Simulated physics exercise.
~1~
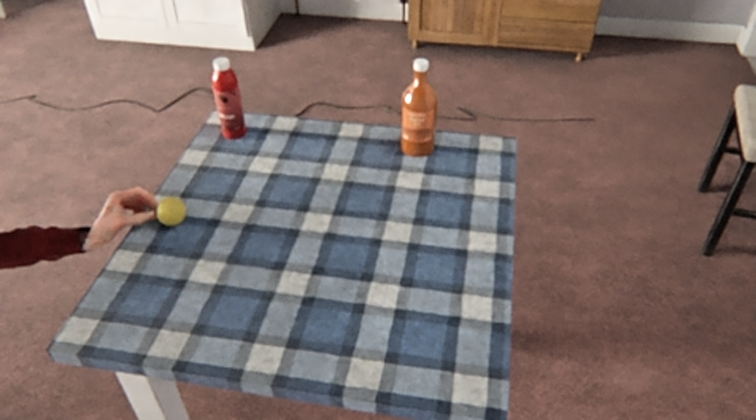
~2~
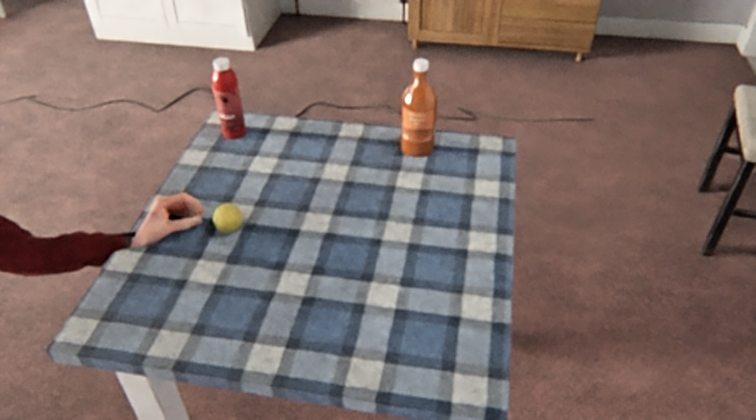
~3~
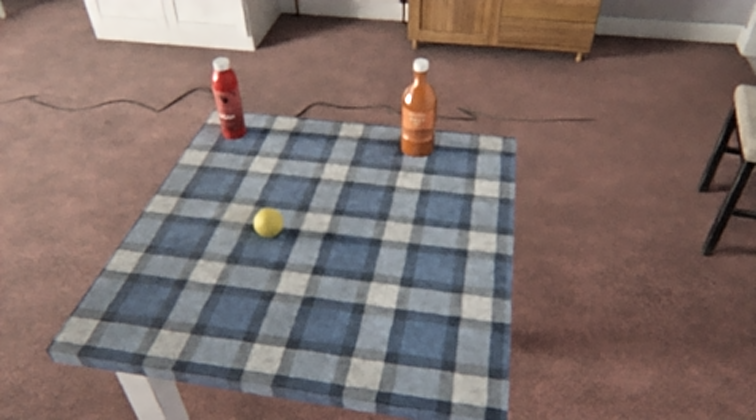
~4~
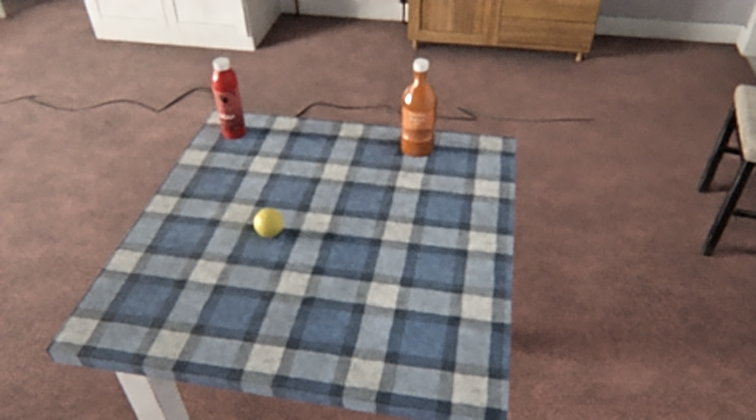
A yellow lemon leaves a hand, moves right across the table, and stops on it.
